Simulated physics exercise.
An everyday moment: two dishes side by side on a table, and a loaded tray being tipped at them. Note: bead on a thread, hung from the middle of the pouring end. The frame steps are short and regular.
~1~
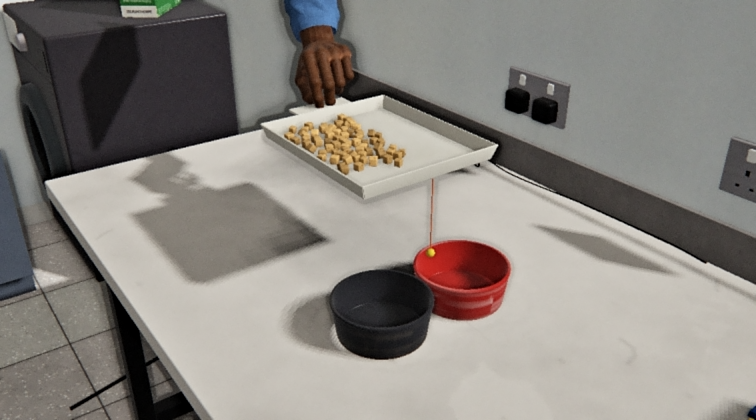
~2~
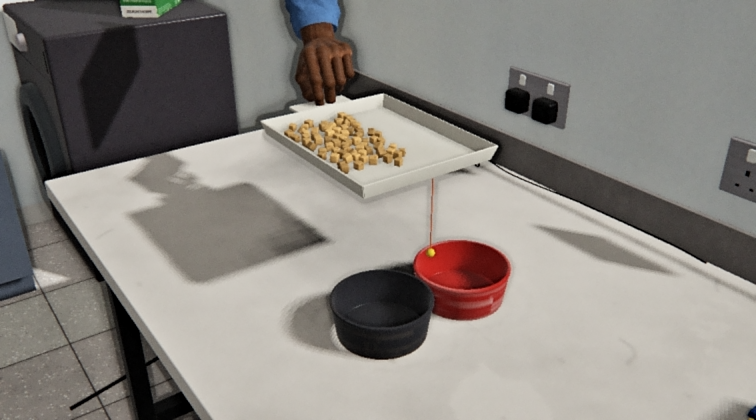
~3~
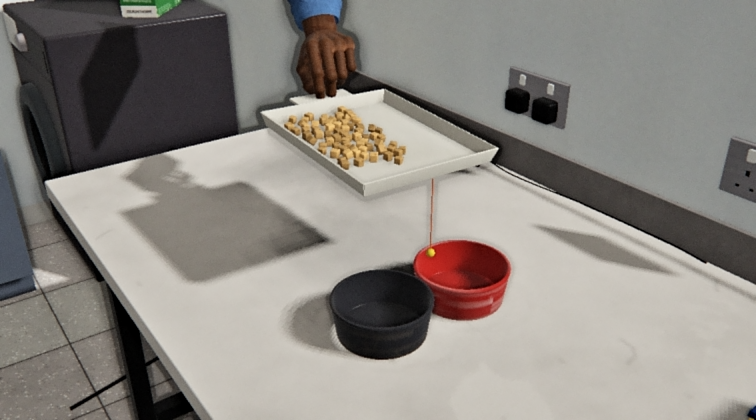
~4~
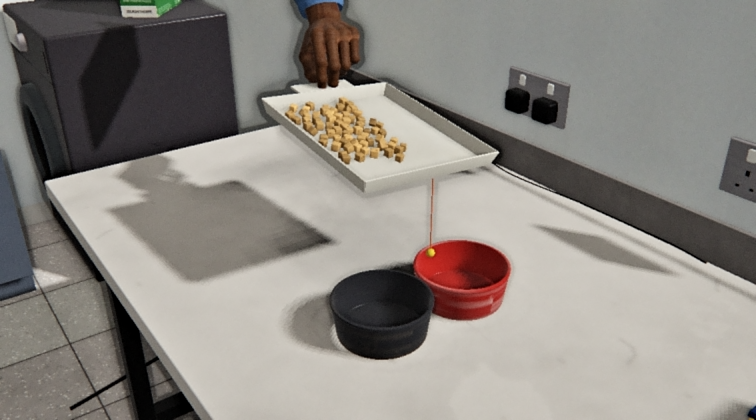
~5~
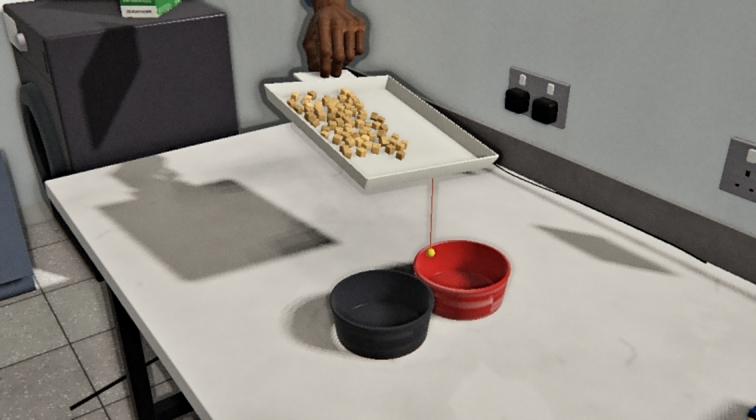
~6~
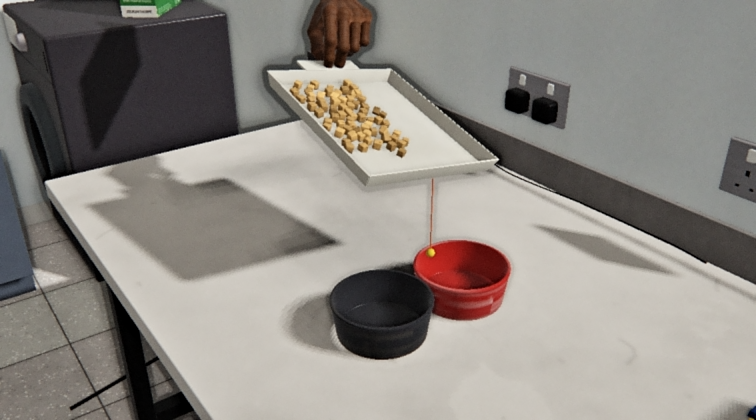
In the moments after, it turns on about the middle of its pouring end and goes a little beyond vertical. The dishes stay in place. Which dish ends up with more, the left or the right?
The right one.
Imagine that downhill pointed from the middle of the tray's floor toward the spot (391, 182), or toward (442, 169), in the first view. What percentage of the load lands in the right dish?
The first comes to 0 %, while the second comes to 60 %.
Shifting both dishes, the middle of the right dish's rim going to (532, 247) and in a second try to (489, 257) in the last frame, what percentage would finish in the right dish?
Roughly 20 per cent, and 60 per cent.
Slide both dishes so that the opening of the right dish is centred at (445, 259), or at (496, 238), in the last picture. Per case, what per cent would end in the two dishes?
First 30 %, then 90 %.
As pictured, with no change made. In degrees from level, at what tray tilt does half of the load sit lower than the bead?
Near 115 degrees.
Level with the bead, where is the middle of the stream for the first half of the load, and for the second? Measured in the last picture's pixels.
It passes near (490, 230) first and then near (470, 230).
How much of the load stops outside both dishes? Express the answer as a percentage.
It works out to close to 70 per cent.
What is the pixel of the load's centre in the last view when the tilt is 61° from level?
Around (460, 157).
Shortly afterwards, tray tipped steeply; the bulk on the tray; a little in the air.
Next, tray tipped right over; the bulk on the tray; a little in the right dish; a little outside both; only a few in the air.
Some moments later, tray tipped past a quarter turn; near a third in the right dish; near two thirds outside both.
In the end, tray tipped past a quarter turn; none at all in the left dish; near a third in the right dish; near two thirds outside both.
